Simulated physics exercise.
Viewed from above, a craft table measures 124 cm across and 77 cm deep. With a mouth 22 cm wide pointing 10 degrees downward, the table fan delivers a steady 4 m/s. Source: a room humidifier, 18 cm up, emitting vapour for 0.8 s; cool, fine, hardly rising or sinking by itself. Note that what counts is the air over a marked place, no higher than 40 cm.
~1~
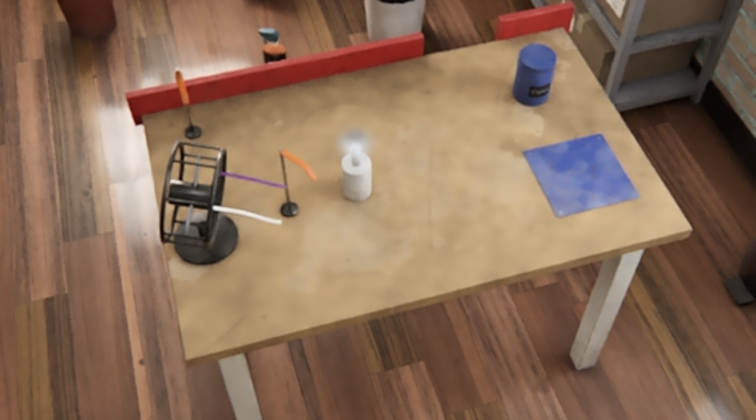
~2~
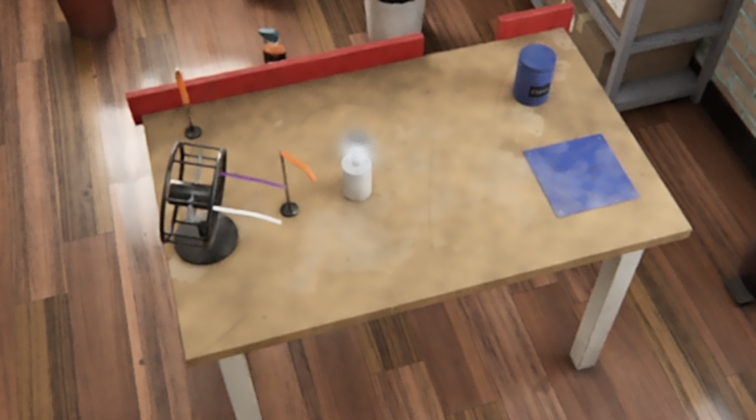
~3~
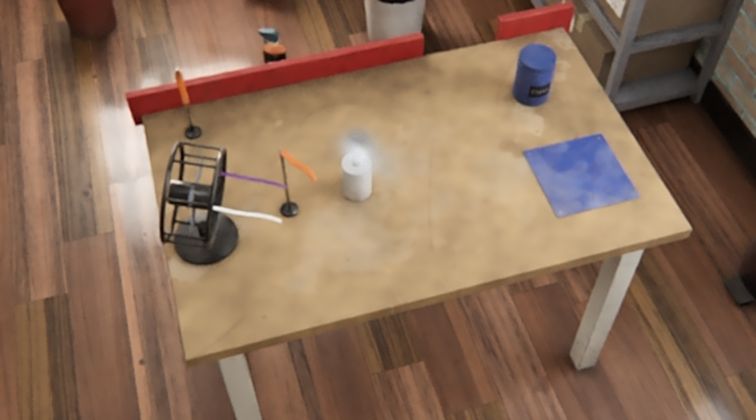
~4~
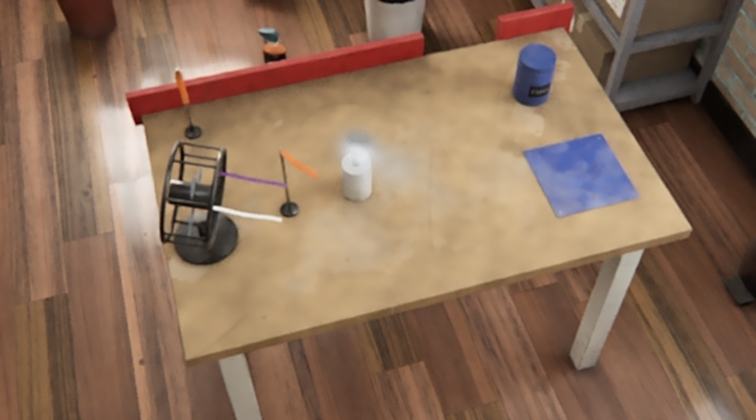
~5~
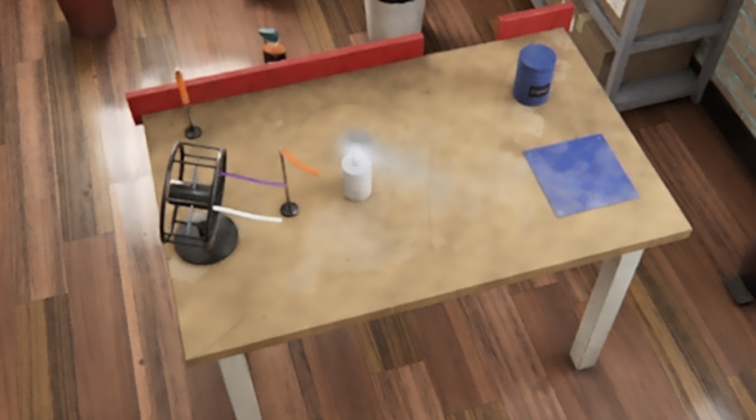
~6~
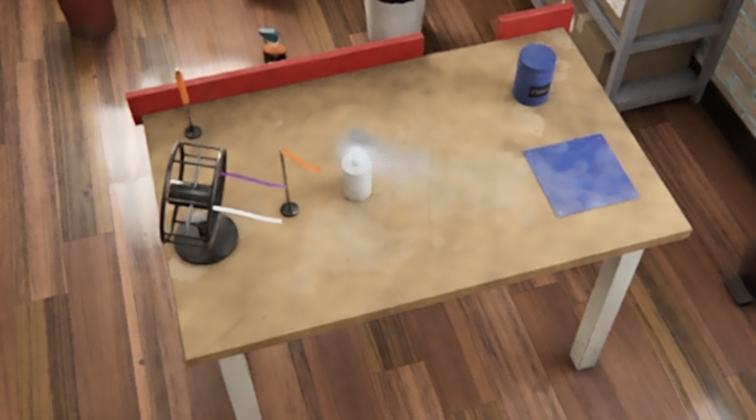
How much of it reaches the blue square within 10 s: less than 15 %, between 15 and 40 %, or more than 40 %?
Over 40 %.
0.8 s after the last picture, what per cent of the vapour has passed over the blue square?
I reckon close to 40 %.
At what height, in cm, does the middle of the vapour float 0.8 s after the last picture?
Roughly 8 cm up.
Then, 0.8 s after the last picture, 42 % has passed over the blue square; 30 % has left the area, and the middle of the rest is near (548, 153).
Then, 1.8 s after the last picture, 60 % has passed over the blue square; 84 % has left the area, and the middle of the rest is near (608, 69).
Then, 3.8 s after the last picture, 60 % has passed over the blue square; 95 % has left the area.
Then, 9.8 s after the last picture, 60 % has passed over the blue square; 98 % has left the area.
